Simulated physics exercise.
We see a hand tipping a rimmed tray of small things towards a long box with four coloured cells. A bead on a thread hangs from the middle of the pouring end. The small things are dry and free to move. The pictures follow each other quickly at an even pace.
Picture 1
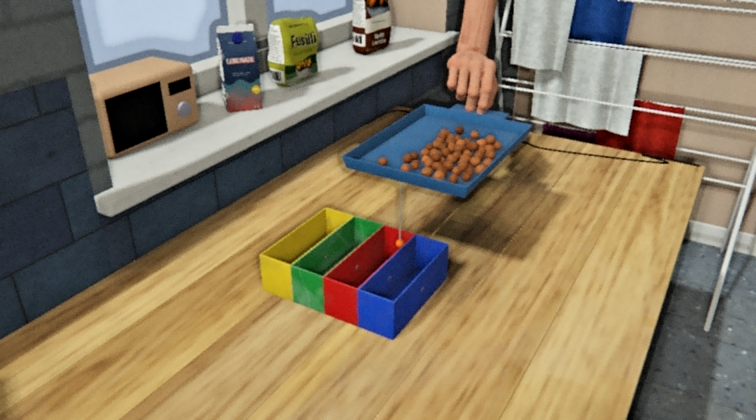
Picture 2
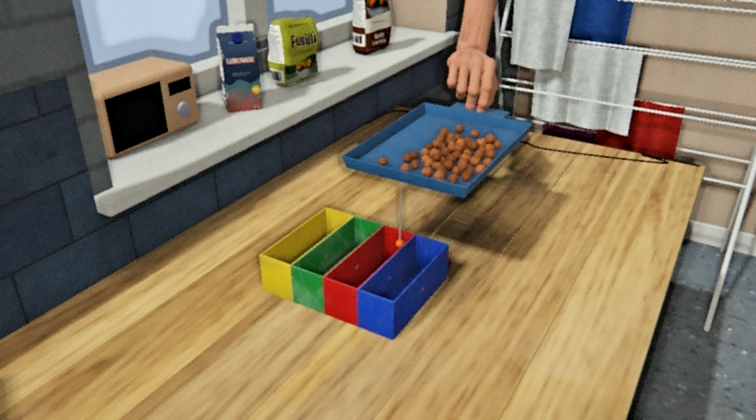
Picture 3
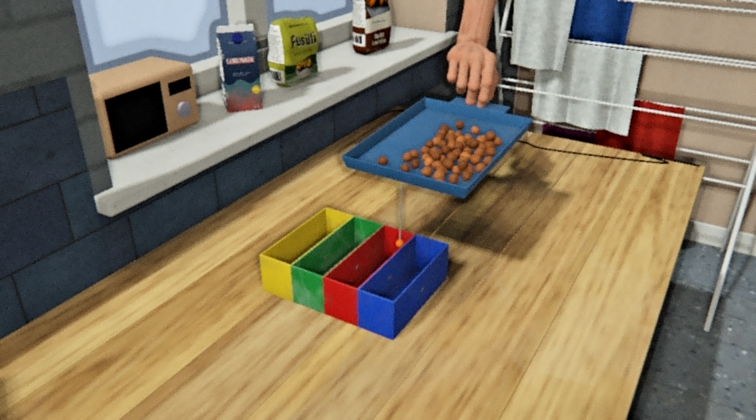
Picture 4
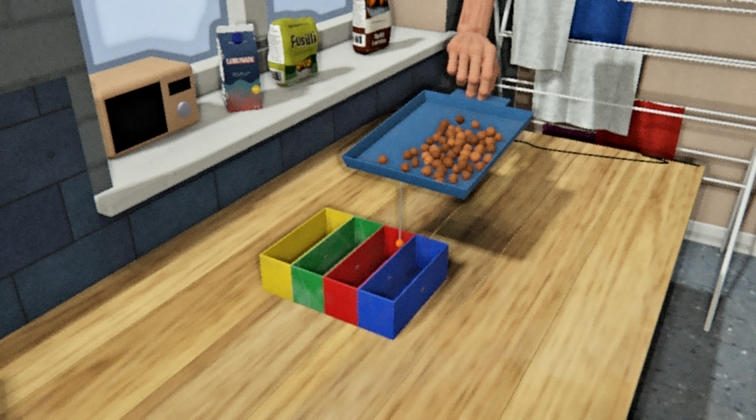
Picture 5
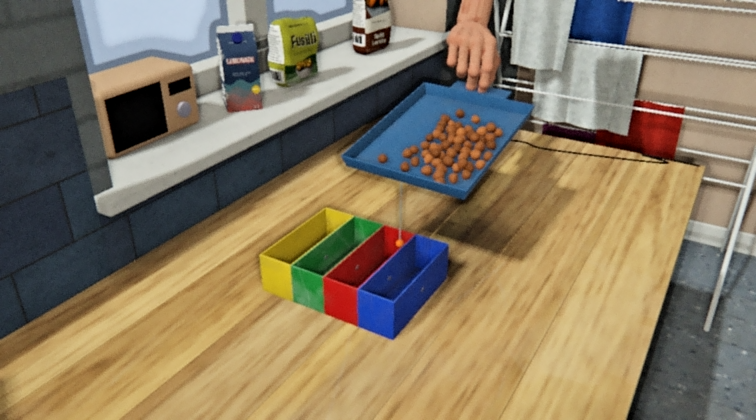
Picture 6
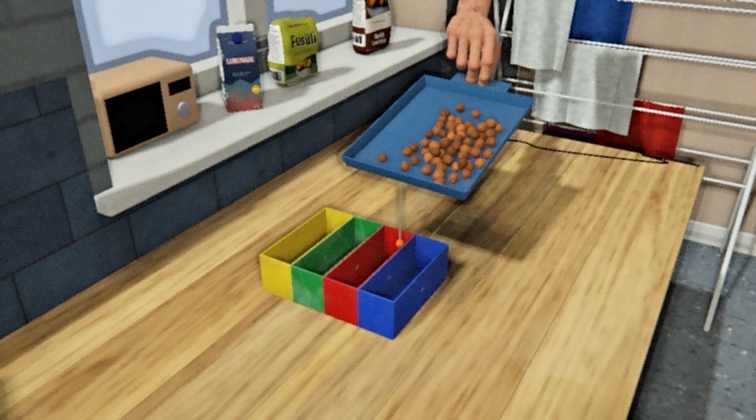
A hand at the upper right holds a blue rimmed tray of round brown hazelnuts above a pale wooden worktop in a kitchen, seen from above at an angle by a still camera. Below sits a box with yellow, green, red and blue cells from left to right, a small orange bead hanging near it, with packets behind. The hand slowly raises the tray's far side, tilting it slightly, while the nuts barely shift.
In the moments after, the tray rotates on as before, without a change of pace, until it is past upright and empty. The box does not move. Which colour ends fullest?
Fullest: The blue cell.
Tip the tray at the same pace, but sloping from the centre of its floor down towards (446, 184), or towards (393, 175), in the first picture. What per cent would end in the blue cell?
About 20 and 20 per cent.
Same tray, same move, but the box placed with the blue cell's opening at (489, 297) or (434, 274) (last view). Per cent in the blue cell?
First some 0, then 40 per cent.
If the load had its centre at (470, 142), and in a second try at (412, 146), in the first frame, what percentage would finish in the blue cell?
About 30 and 30 per cent.
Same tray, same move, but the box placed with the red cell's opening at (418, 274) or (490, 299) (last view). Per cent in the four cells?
Near 100 % and 80 %.
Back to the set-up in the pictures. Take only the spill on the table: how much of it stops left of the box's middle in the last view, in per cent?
Some 10 per cent.
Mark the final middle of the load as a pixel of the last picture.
At about (411, 326).
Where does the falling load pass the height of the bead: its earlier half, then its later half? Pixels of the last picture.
At about (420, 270), then at (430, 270).
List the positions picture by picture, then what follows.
The first picture shows corners of the pouring end (347, 156) and (465, 185), level; middle of the load (456, 156), hazelnuts; bead on its thread (400, 243); yellow cell (277, 274); green cell (308, 286); red cell (341, 298); blue cell (376, 311).
The second picture shows corners of the pouring end (347, 156) and (465, 185), level; middle of the load (456, 156).
The third picture shows corners of the pouring end (346, 155) and (465, 186), tipped barely, lowest at the right corner; middle of the load (456, 154).
The fourth picture shows corners of the pouring end (346, 155) and (465, 187), tipped a little, lowest at the right corner; middle of the load (456, 151).
The fifth picture shows corners of the pouring end (346, 155) and (464, 188), tipped a little, lowest at the right corner; middle of the load (457, 149).
The sixth picture shows corners of the pouring end (346, 155) and (464, 189), tipped a little, lowest at the right corner; middle of the load (456, 147); yellow cell (277, 274); green cell (308, 286); red cell (341, 298); blue cell (376, 311).
Just after the last frame, tray tipped steeply; every one on the tray.
A moment on, tray tipped right over; roughly a third on the tray; about a tenth in the blue cell; roughly half falling or outside the box.
Further on, tray tipped past a quarter turn; roughly a third in the blue cell; about a tenth in the red cell; roughly two thirds falling or outside the box.
When it is over, tray tipped past a quarter turn; roughly a third in the blue cell; about a tenth in the red cell; not one in the green cell; not one in the yellow cell; roughly two thirds outside the box.
